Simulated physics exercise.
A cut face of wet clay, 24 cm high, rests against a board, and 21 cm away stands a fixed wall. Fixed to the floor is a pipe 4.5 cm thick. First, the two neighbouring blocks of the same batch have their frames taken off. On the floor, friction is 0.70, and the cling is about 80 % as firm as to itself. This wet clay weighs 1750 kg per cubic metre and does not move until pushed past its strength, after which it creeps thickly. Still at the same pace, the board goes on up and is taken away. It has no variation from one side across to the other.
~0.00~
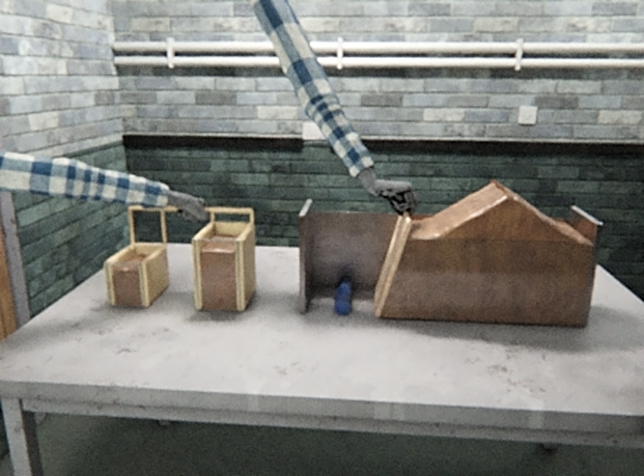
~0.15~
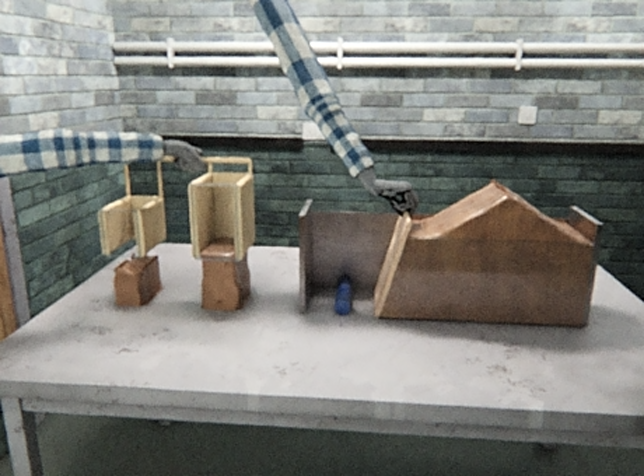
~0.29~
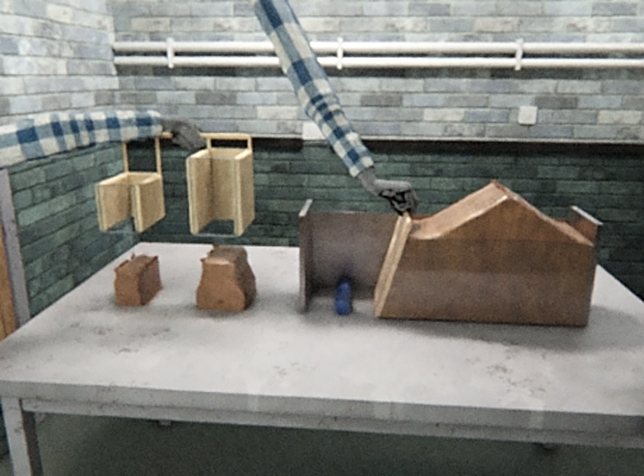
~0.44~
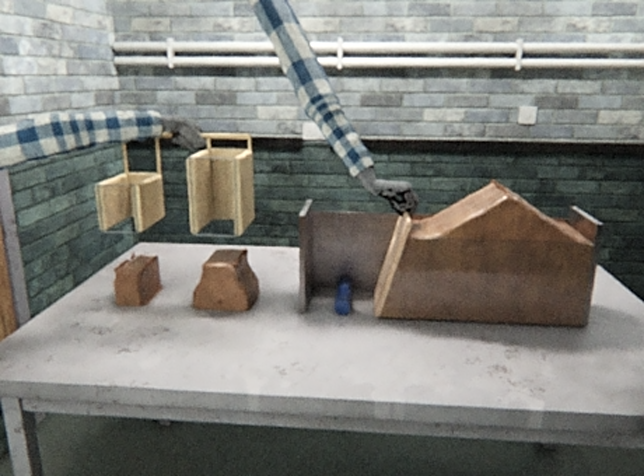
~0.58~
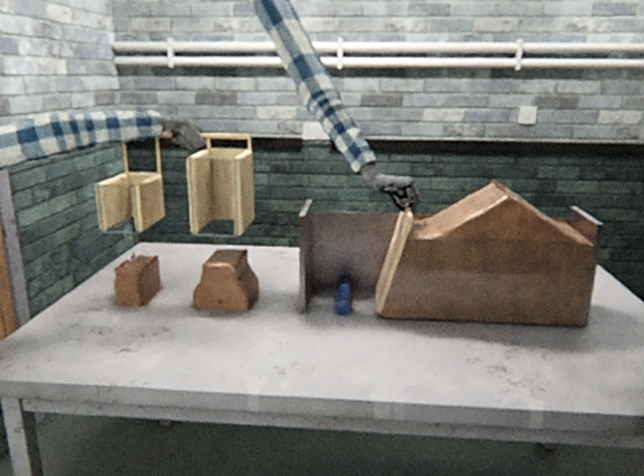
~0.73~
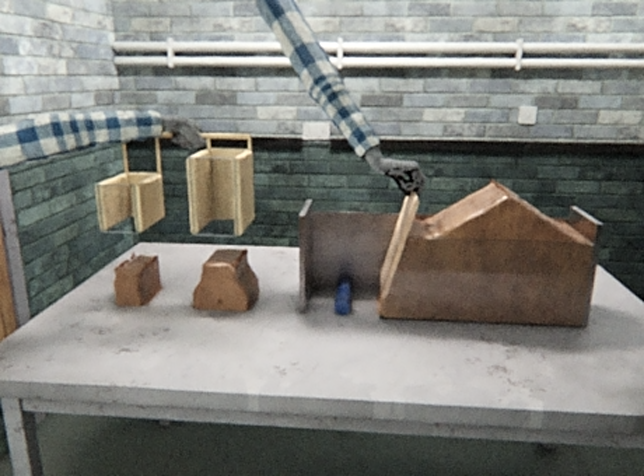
Gloved hand lifting wooden moulds off two brown clay blocks, the taller sagging slightly, then another hand starting to raise a slanted board.
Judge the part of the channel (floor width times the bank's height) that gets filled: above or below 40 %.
It ends up smaller than 40 percent.
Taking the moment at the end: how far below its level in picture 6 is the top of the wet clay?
By my estimate, near 7.5 cm.
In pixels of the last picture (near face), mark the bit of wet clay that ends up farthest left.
Pixel: Approx. (348, 296).
By 0.96 s, the face still stands, with nothing on top of the pipe; the channel is 0 % full.
By 1.24 s, the face still stands, with nothing on top of the pipe; the channel is 1 % full.
By 1.52 s, the fallen stuff reaches 36 % of the way across, with nothing on top of the pipe; the channel is 15 % full.
By 1.80 s, the fallen stuff reaches 42 % of the way across, with 3 mm on top of the pipe; the channel is 22 % full.
By 2.02 s, at the end, the fallen stuff reaches 42 % of the way across, with 3 mm on top of the pipe; the channel is 22 % full.
